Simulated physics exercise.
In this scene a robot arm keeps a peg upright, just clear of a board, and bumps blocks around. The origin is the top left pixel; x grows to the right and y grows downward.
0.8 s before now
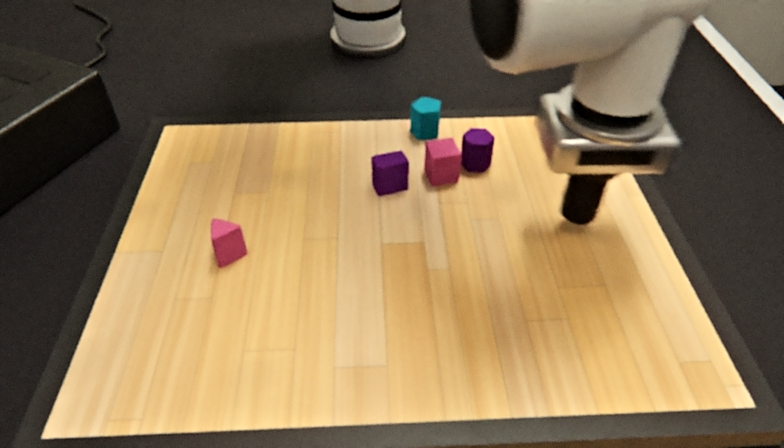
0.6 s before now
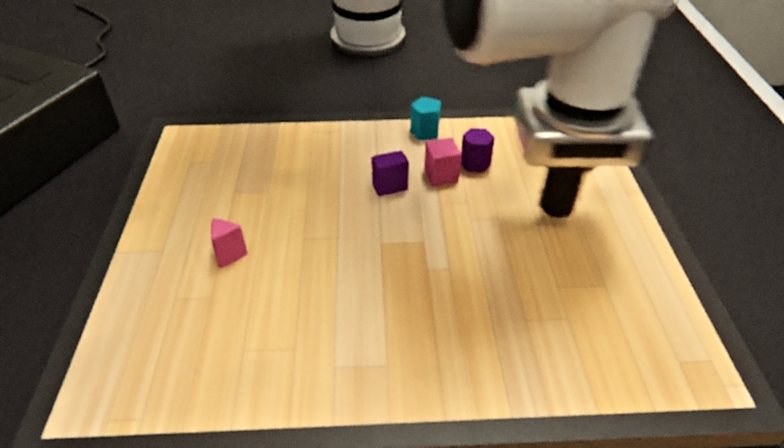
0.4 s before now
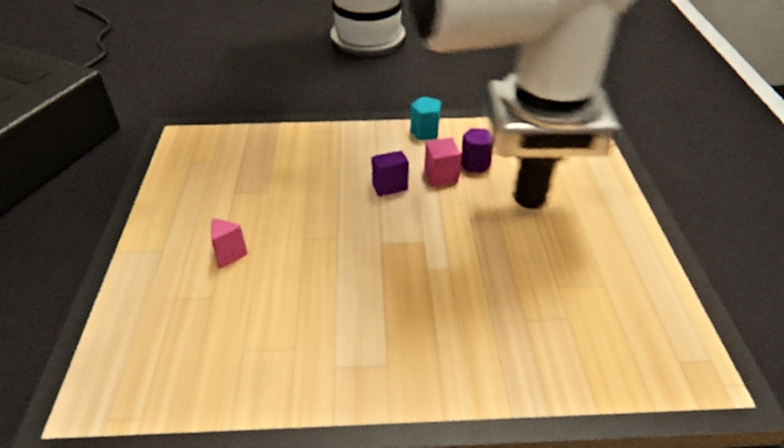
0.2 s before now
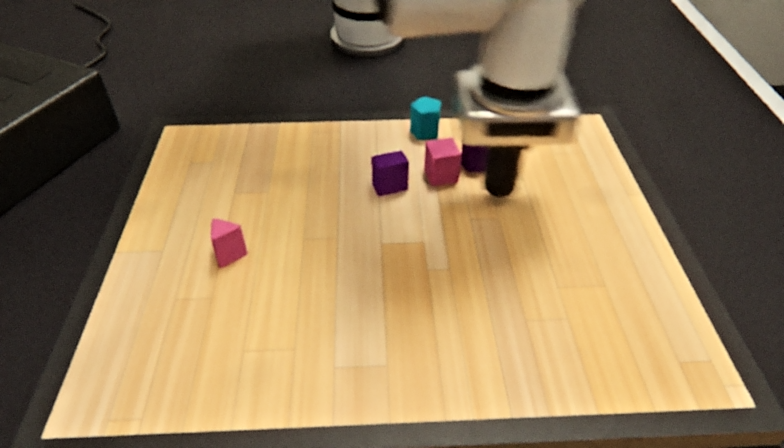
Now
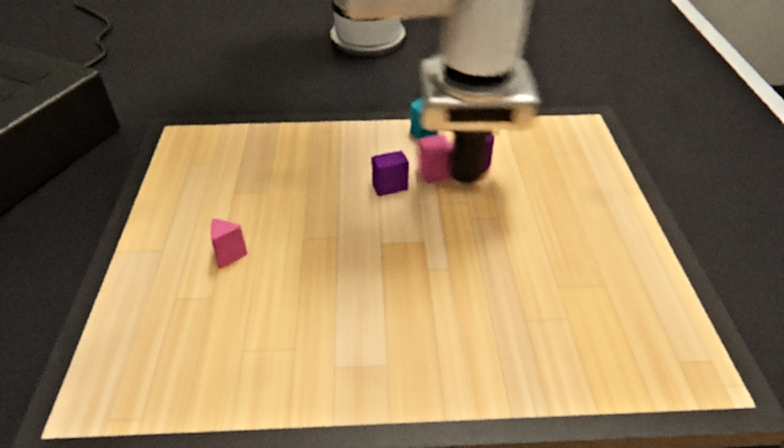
A white robot arm with a dark peg sweeps left and slightly away across a pale wooden board on a black table, seen from above by a still camera. Near the far edge sit a teal block, two purple blocks and a pink block between them, with another pink block alone at left. The peg passes in front of the right purple block and nudges the neighbouring pink one slightly left.
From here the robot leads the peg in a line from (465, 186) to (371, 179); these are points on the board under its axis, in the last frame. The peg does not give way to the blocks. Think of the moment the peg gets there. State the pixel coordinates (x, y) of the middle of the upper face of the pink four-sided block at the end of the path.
I expect it at (420, 134).
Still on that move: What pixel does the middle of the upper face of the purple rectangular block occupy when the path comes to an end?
(340, 162)
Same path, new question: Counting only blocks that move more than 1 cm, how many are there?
My forecast: 2.
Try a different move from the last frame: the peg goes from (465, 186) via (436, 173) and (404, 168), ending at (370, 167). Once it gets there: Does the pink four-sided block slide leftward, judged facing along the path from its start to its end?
Final answer: No.
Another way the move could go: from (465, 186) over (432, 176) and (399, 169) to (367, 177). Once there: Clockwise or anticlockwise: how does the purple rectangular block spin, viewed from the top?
Anticlockwise.
The first path, step by step. One third of the way, peg at (434, 171); pink four-sided block at (424, 137).
Two thirds of the way, peg at (402, 168); purple rectangular block at (369, 159); pink four-sided block at (420, 134), turned 25° clockwise.
At the end, peg at (370, 166); purple rectangular block at (340, 162), turned 20° anticlockwise; pink four-sided block at (420, 134), turned 25° clockwise; purple hexagonal block in place.
